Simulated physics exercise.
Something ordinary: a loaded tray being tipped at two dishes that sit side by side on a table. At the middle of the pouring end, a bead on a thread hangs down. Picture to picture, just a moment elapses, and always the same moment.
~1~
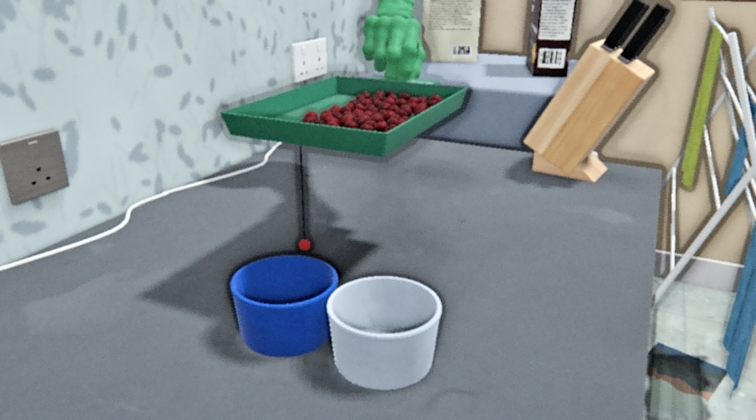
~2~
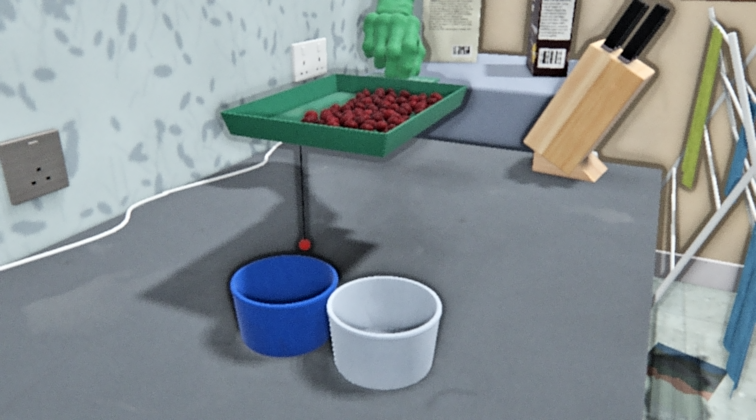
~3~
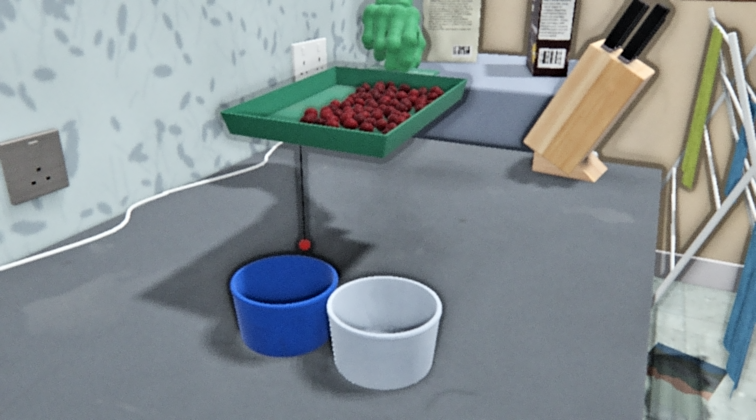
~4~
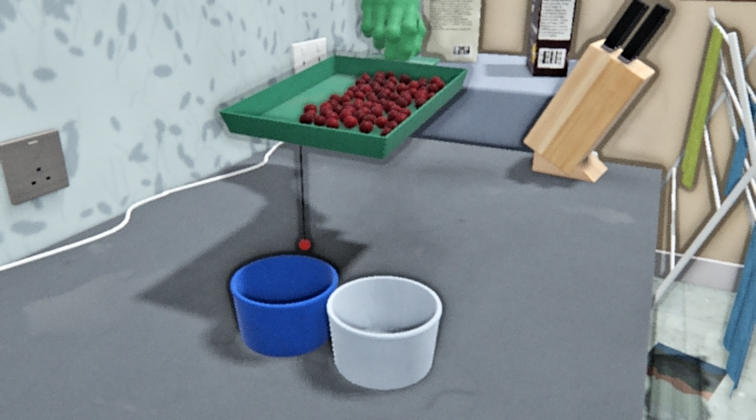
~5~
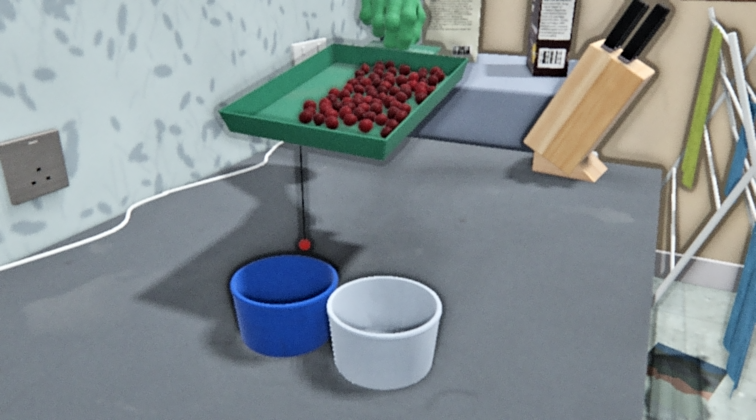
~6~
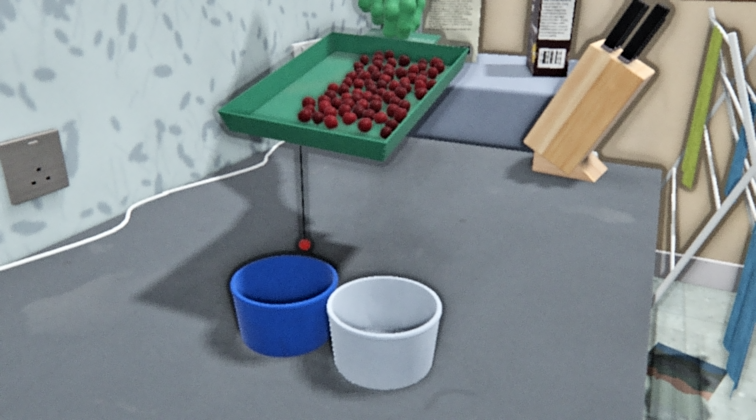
The clip shows a green hand behind a green tray of dark red cherries above a blue dish and a white dish, as the tray's far side gradually rises and its near edge dips slightly at the right corner.
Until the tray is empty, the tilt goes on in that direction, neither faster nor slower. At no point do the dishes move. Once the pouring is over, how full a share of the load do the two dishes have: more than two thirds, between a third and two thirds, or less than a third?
They have more than two thirds of it.
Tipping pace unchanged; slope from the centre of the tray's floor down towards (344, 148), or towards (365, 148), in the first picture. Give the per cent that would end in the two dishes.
Shares: About 90 in a hundred, then about 70 in a hundred.
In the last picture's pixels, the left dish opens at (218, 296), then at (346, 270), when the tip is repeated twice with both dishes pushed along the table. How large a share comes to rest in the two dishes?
Near 50 % and 20 %.
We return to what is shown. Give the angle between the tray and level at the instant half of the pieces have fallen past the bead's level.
Tilt: Around 105 degrees.
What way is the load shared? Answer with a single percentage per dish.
Share at the end - left dish ~ 40 %, right dish ~ 40 %.
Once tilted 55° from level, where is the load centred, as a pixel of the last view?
Roughly at (348, 103).
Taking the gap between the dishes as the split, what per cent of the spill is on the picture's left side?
It works out at some 90 percent.
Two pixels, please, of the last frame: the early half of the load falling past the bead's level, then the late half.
The first part passes (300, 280); everything after passes (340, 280).
Soon after the last picture, tray tipped steeply; all on the tray.
A little later, tray tipped right over; all on the tray.
Later still, tray tipped past a quarter turn; about a third in the right dish; about half in the left dish; about a quarter outside both.
At rest, tray tipped past a quarter turn; about a third in the right dish; about half in the left dish; about a quarter outside both.
